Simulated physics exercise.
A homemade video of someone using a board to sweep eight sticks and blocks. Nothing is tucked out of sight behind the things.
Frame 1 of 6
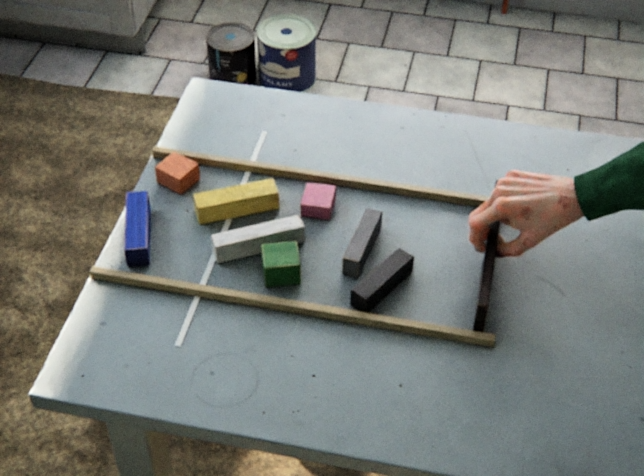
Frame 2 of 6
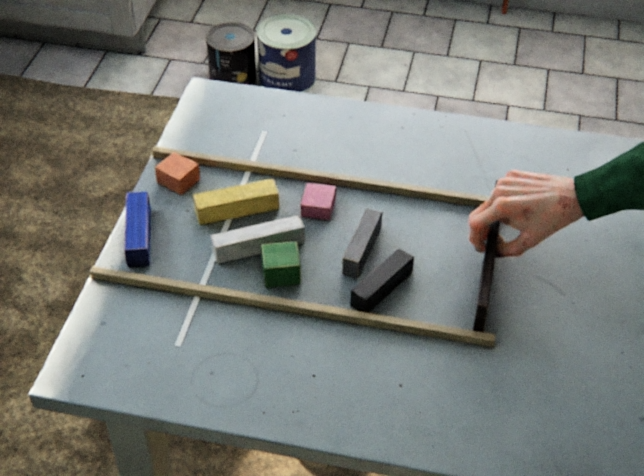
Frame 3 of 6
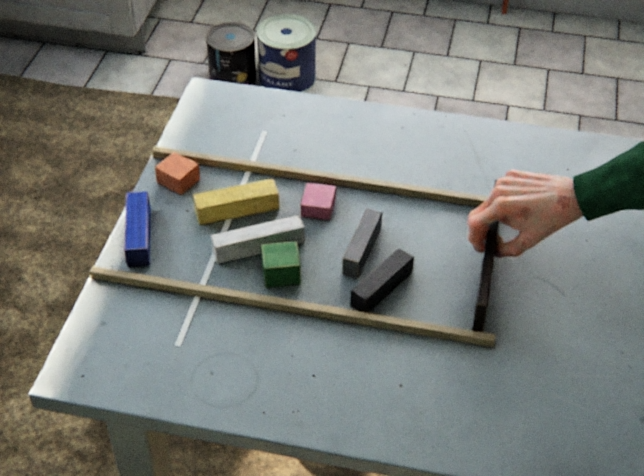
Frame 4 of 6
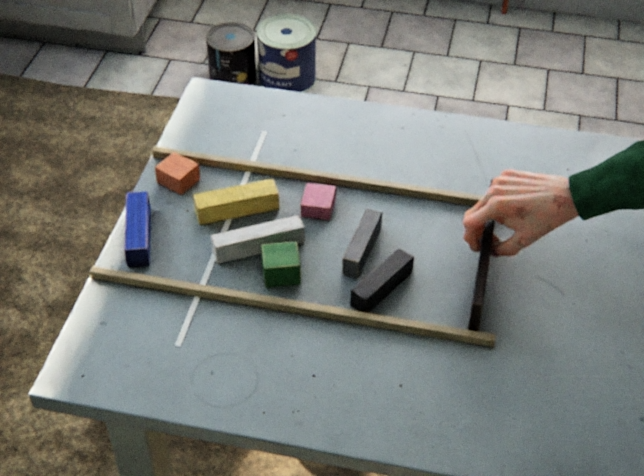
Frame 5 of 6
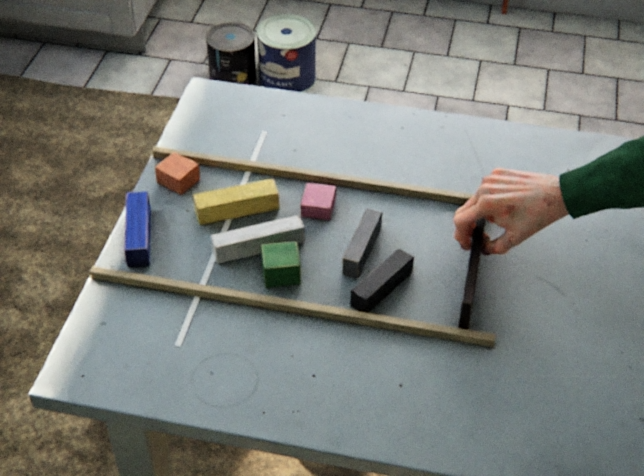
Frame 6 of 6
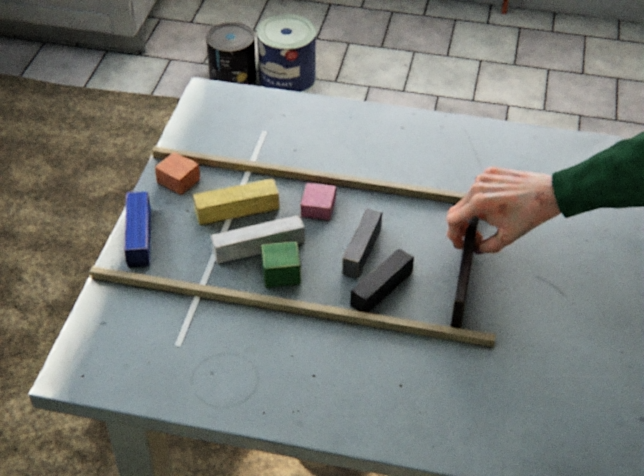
A hand slides a dark board slightly left between two rails, toward still, colourful blocks.
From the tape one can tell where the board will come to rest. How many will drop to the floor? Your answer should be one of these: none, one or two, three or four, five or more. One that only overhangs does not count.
The count is none.
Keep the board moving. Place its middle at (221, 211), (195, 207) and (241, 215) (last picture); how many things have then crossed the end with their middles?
0; 1; 0.
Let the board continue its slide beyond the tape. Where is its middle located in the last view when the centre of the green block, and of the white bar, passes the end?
About (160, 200), and (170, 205) for the other.
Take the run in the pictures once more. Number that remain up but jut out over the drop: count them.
The number overhanging is 1.
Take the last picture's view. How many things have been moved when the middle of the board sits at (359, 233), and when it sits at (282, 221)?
The first number is 2, the next one 6.
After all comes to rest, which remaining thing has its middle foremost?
Blue stick.
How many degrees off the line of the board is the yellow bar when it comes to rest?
It comes to around 30 degrees.
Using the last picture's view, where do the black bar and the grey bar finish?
(202, 253) and (206, 213).
Soon after, none off yet; blue stick at rest near (138, 229); orange block at rest near (178, 173); yellow bar at rest near (236, 202).
In the end, the number that fall off is zero.
